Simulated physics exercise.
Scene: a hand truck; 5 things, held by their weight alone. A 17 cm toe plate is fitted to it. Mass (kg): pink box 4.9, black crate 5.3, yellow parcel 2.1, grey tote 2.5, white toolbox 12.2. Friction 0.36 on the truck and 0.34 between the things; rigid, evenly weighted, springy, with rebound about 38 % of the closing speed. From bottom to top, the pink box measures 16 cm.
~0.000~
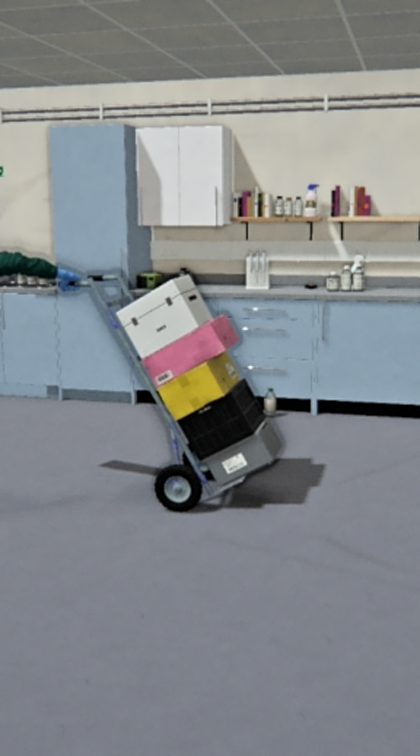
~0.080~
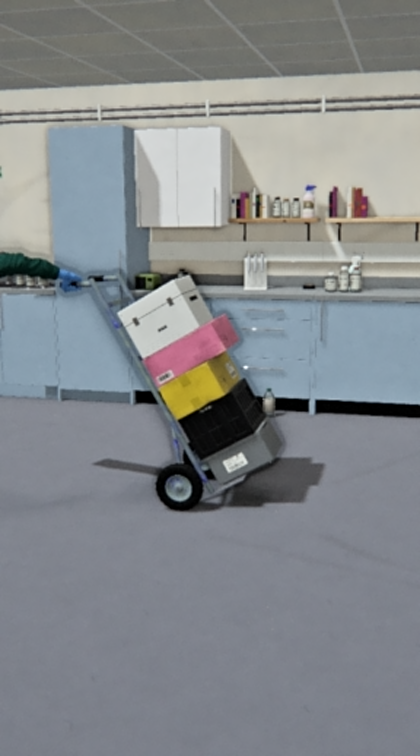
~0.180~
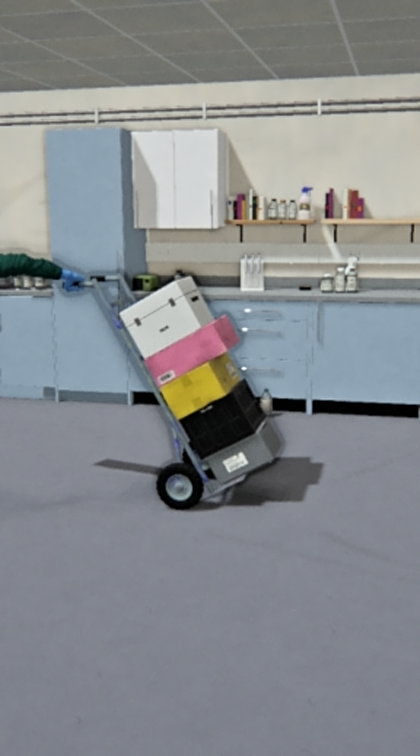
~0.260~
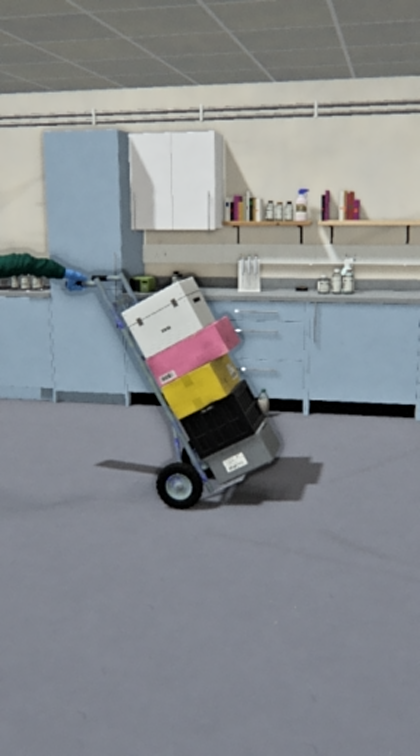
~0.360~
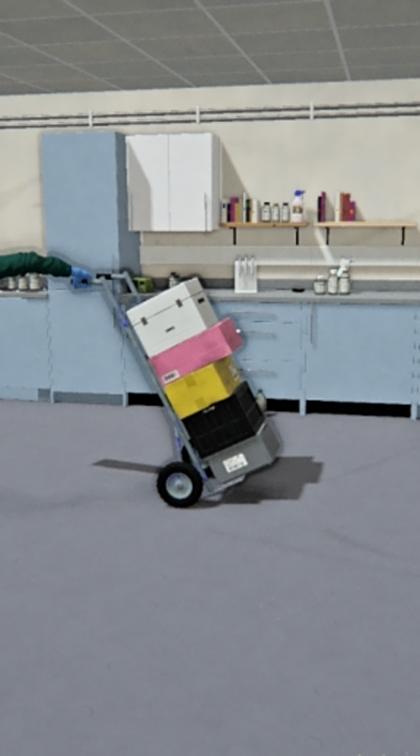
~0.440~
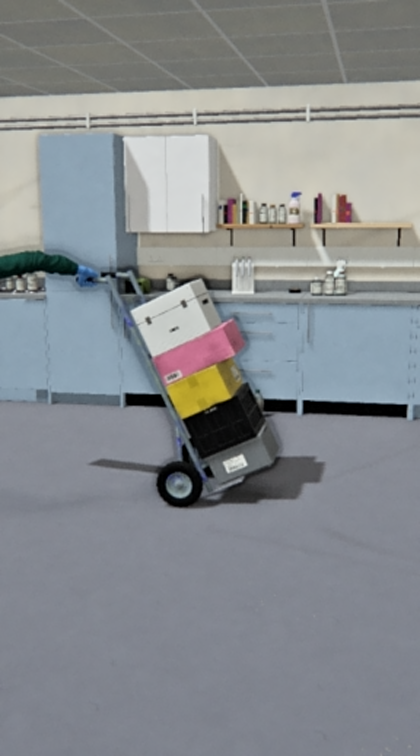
Hand truck stacked with five coloured boxes and cases tilting slightly more upright as a blue-gloved hand grips its handle at left.
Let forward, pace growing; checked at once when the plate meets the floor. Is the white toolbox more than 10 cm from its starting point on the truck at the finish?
Yes.
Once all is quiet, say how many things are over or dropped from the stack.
The count is 5.
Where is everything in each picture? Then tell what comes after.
In the first frame, truck 30° back; white toolbox (166, 316); pink box (192, 350).
In the second frame, truck 30° back; yellow parcel (201, 383); grey tote (245, 451).
In the third frame, truck 29° back; pink box (193, 350); black crate (223, 418).
In the fourth frame, truck 29° back; yellow parcel (203, 384); grey tote (244, 451).
In the fifth frame, truck 27° back; pink box (197, 351); black crate (224, 419).
In the sixth frame, truck 25° back; white toolbox (178, 318); yellow parcel (206, 385).
By 1.54 s, truck upright; white toolbox rocked 18° off its seat near (301, 331); pink box rocked 18° off its seat; yellow parcel rocked 18° off its seat.
By 2.04 s, truck upright; pink box and white toolbox now dropped from the stack; yellow parcel rocked 50° off its seat; black crate rocked 50° off its seat.
By 2.44 s, truck upright; black crate and yellow parcel now dropped from the stack; grey tote on its side.
When it is over (3.4 s), dropped from the stack, pink box, black crate, yellow parcel and white toolbox; lying over on the truck, grey tote.
